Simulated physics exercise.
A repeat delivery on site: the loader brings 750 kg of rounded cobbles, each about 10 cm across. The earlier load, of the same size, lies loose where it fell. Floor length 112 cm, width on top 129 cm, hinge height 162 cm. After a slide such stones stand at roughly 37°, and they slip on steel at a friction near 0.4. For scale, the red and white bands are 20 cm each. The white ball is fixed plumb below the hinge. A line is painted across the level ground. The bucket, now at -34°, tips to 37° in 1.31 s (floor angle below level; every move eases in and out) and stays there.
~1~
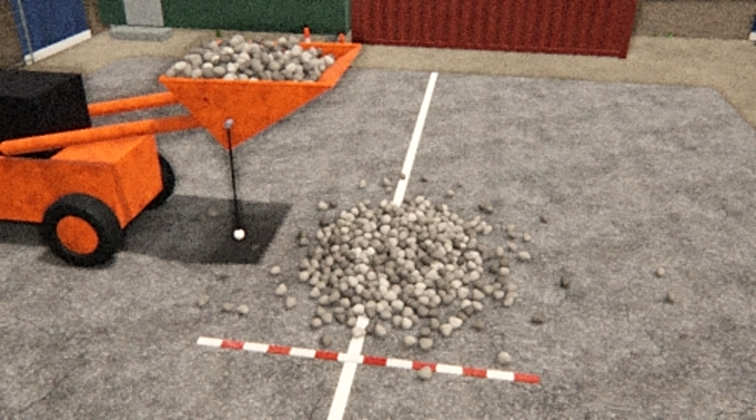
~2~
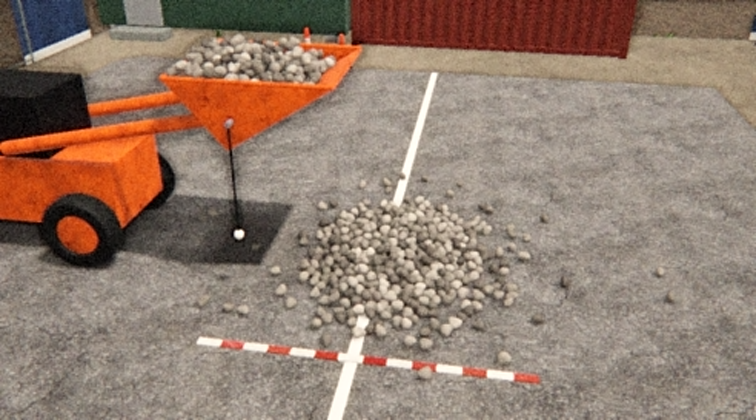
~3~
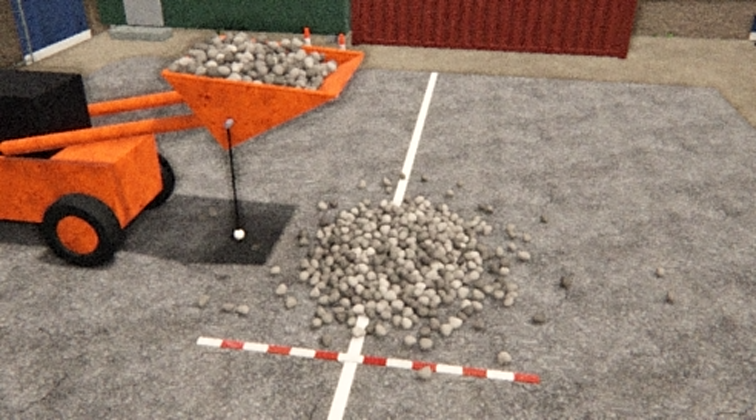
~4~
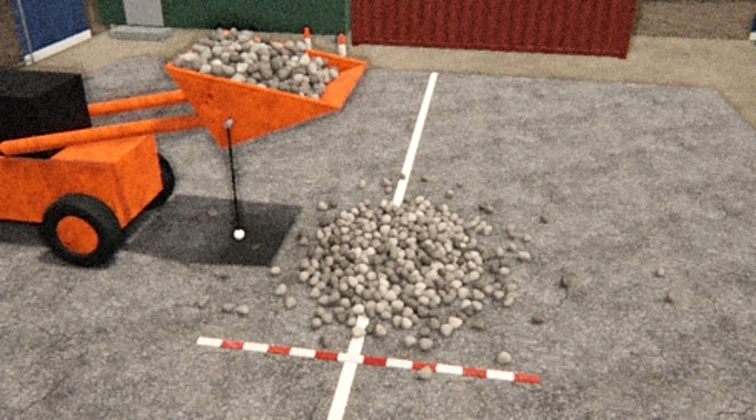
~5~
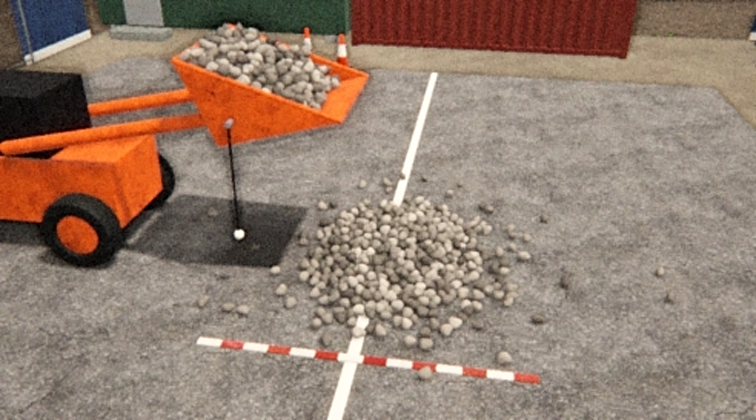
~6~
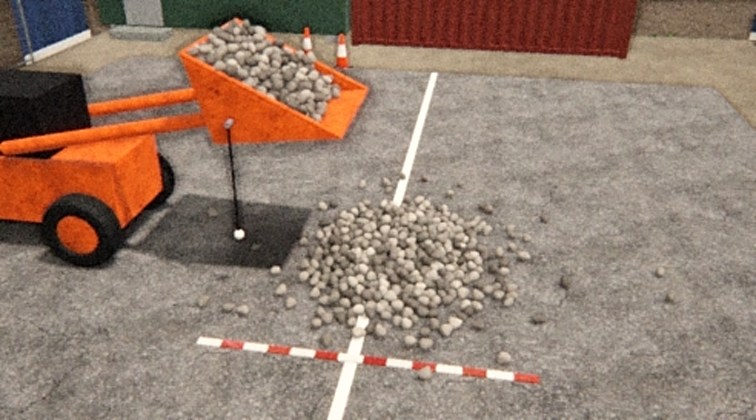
The orange loader's raised bucket, heaped with rounded grey stones, slowly tilted forward, its right edge dipping, while the machine stayed still beside a loose pile of stones on the painted white line.
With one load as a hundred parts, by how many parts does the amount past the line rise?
Some 56 per cent is added.
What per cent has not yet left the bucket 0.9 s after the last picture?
It holds some 55 per cent.
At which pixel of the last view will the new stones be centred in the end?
Their middle is at about (384, 243).
Then, 0.4 s after the last picture the floor is at 26°; in per cent of one load, 99 in the bucket, 37 short of the line, 64 past the line; the foremost stones are at (566, 262).
Then, 0.9 s after the last picture the floor is at 37°; in per cent of one load, 56 in the bucket, 78 short of the line, 66 past the line; the foremost stones are at (566, 262).
Then, 1.2 s after the last picture the floor is at 37°; in per cent of one load, 19 in the bucket, 88 short of the line, 93 past the line; the foremost stones are at (566, 262).
Then, 4.0 s after the last picture the floor is at 37°; in per cent of one load, 0 in the bucket, 80 short of the line, 120 past the line; the foremost stones are at (585, 293). Net gain past the line, 56.
